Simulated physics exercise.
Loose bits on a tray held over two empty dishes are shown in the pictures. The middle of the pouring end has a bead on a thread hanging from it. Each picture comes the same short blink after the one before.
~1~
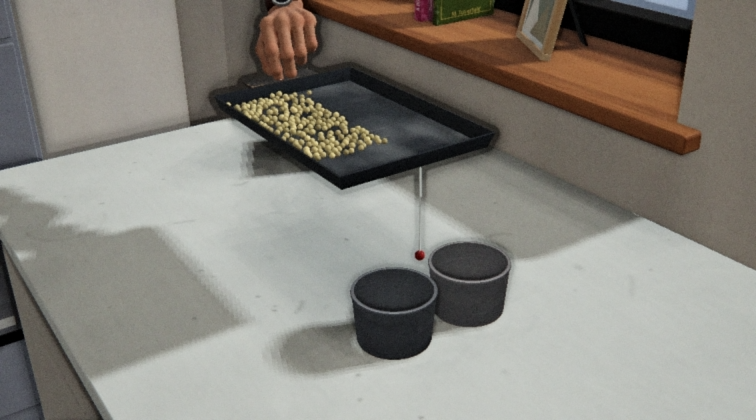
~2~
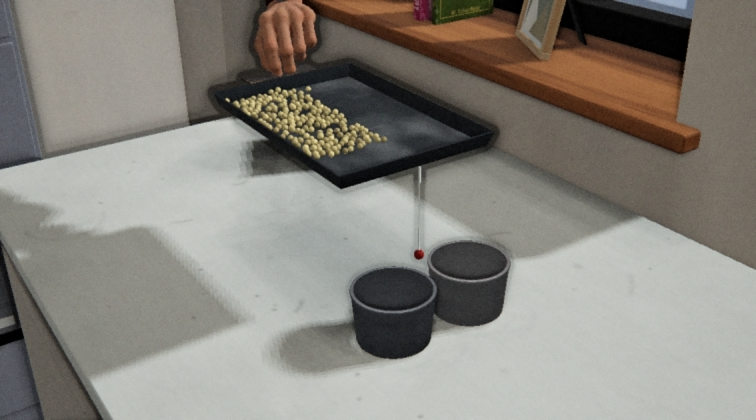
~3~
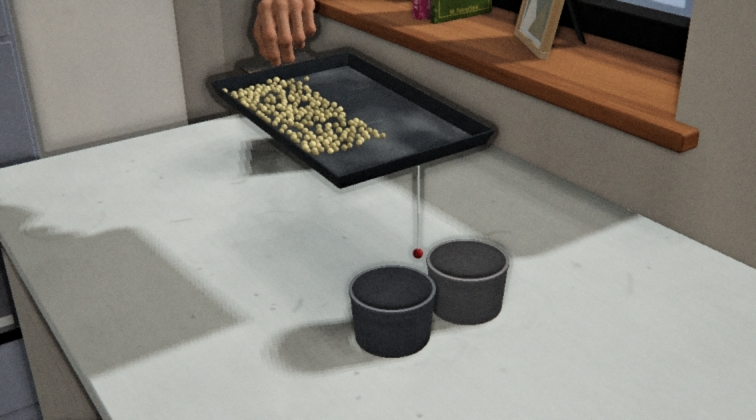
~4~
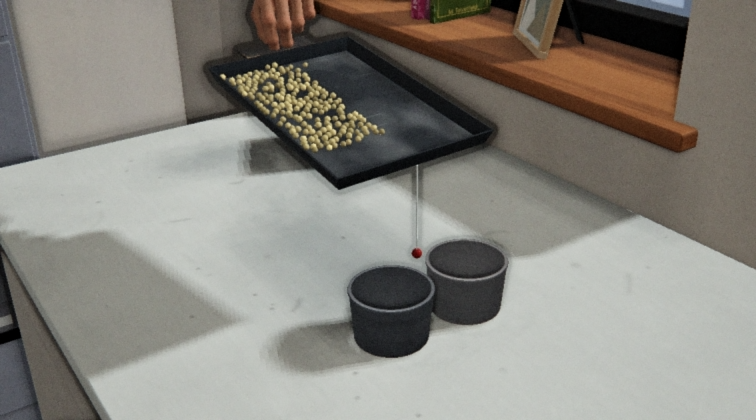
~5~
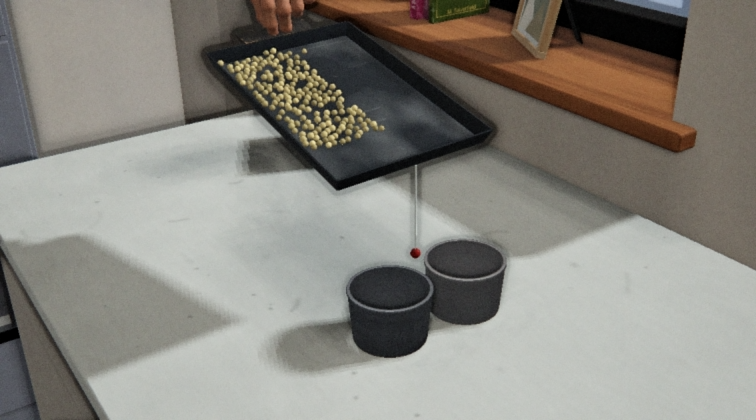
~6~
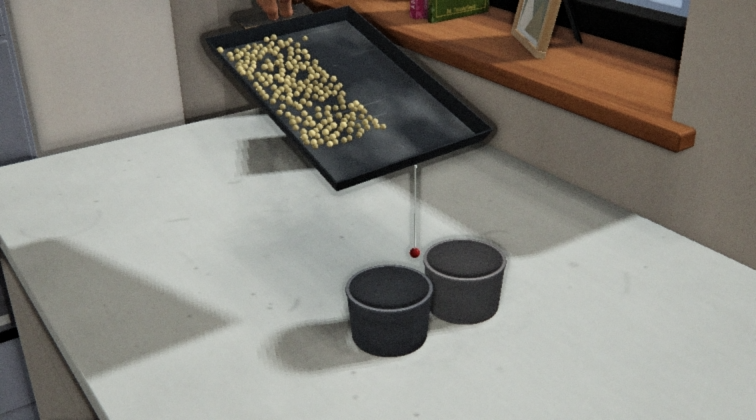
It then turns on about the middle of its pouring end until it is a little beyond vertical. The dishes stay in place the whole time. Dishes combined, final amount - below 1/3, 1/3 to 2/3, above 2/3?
1/3 to 2/3.
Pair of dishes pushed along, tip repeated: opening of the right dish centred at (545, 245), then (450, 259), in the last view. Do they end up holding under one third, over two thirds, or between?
For the first try it's less than a third, and for the second it's between a third and two thirds.
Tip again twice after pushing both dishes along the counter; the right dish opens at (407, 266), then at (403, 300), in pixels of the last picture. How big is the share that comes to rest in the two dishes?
Respectively 30 percent and 70 percent.
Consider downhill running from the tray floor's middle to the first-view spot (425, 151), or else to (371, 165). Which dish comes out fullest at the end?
Try one: Right-side dish; try two: Left-side dish.
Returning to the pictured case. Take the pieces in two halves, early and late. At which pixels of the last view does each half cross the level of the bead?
First roughly (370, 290), then roughly (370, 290).
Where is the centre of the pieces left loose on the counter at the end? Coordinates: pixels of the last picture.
About (382, 397).
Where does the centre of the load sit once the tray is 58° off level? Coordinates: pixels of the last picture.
Roughly (363, 180).
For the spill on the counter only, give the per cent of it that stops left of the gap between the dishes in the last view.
70 per cent, roughly.
Just after the last frame, tray tipped steeply; roughly two thirds on the tray; just a few in the left dish; about a tenth outside both; roughly a quarter in the air.
A moment on, tray tipped right over; about a tenth on the tray; roughly a quarter in the left dish; just a few in the right dish; roughly a third outside both; roughly a quarter in the air.
Further on, tray tipped past a quarter turn; roughly half in the left dish; just a few in the right dish; roughly half outside both.
When it is over, tray tipped past a quarter turn; roughly half in the left dish; just a few in the right dish; roughly half outside both.
